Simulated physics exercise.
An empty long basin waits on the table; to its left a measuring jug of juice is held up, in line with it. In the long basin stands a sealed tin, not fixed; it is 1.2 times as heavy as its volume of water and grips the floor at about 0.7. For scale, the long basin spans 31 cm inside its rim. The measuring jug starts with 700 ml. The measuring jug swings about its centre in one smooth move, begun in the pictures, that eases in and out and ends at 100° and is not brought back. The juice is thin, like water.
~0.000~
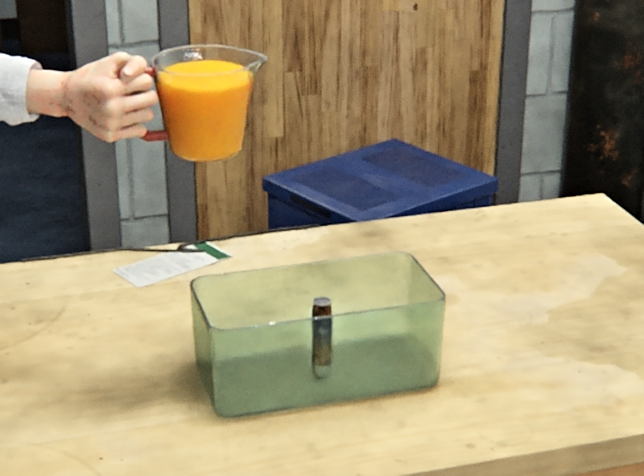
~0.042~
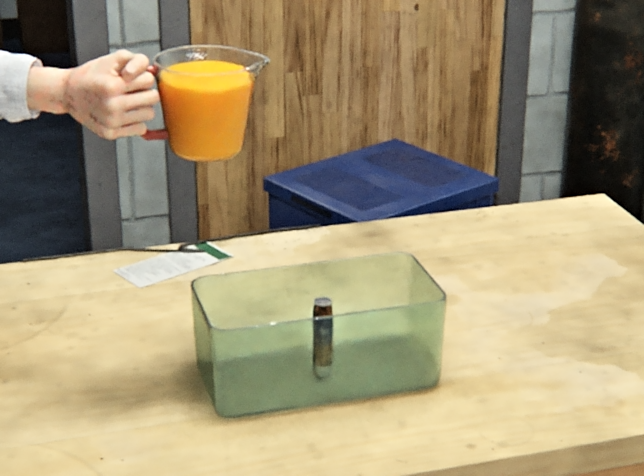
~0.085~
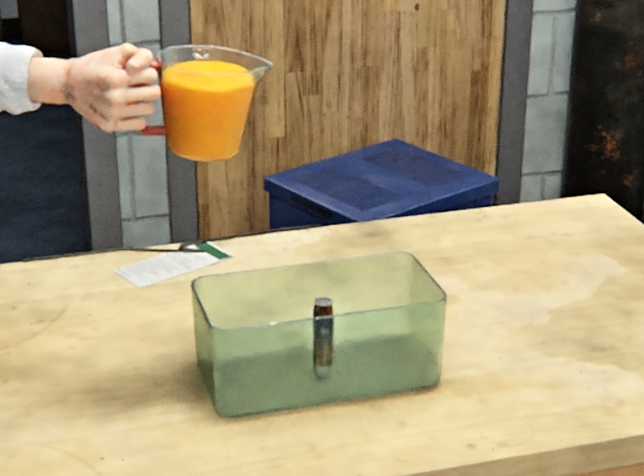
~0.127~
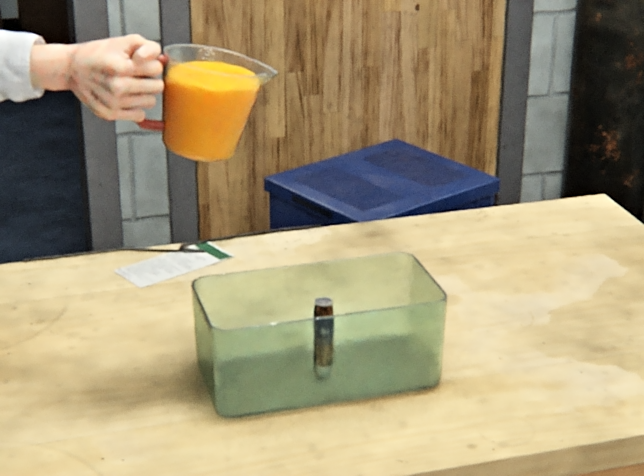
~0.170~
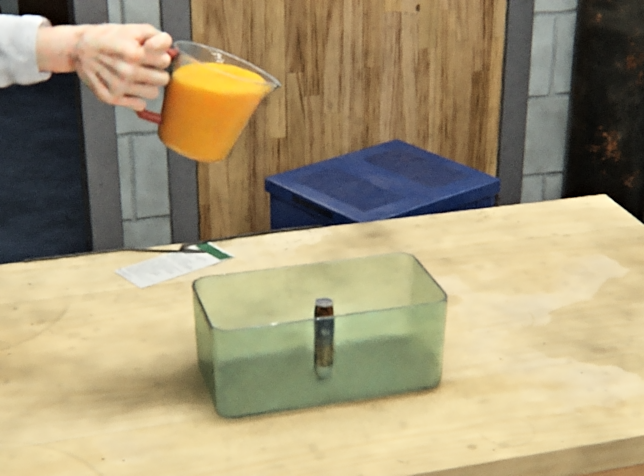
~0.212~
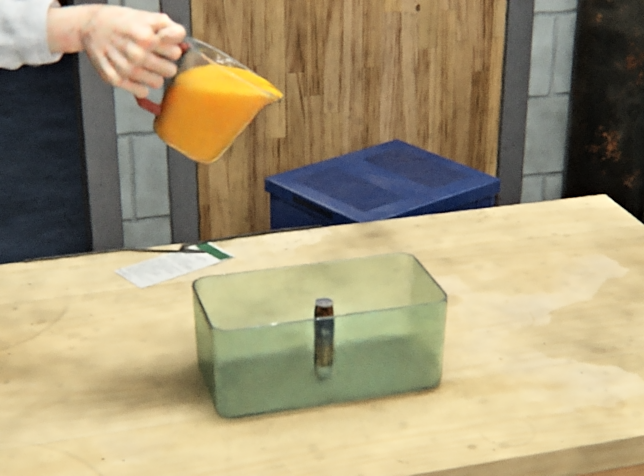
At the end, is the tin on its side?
The tin stays up.
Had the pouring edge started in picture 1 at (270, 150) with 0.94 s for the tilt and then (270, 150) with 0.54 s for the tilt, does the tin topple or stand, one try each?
First it goes over; then it goes over.
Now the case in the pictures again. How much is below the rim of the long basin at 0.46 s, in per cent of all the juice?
About 5 per cent.
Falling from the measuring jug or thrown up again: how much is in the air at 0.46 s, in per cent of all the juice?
About 50 per cent.
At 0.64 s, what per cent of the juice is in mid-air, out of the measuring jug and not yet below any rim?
About 28 per cent.
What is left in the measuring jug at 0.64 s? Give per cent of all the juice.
Near 10 in a hundred.
Then, 0.46 s in, the tilt is 95° and 44 per cent is still to pour; the tin stands where it began.
Then, 0.64 s in, the tilt is 100° and 9 per cent is still to pour; the tin stands where it began.
Then, 0.83 s in, the tilt is 100° and 1 per cent is still to pour; the tin stands where it began.
Then, 1.04 s in, the tilt is 100° and 0 per cent is still to pour; the tin stands where it began.
Finally, the tin stands where it began.
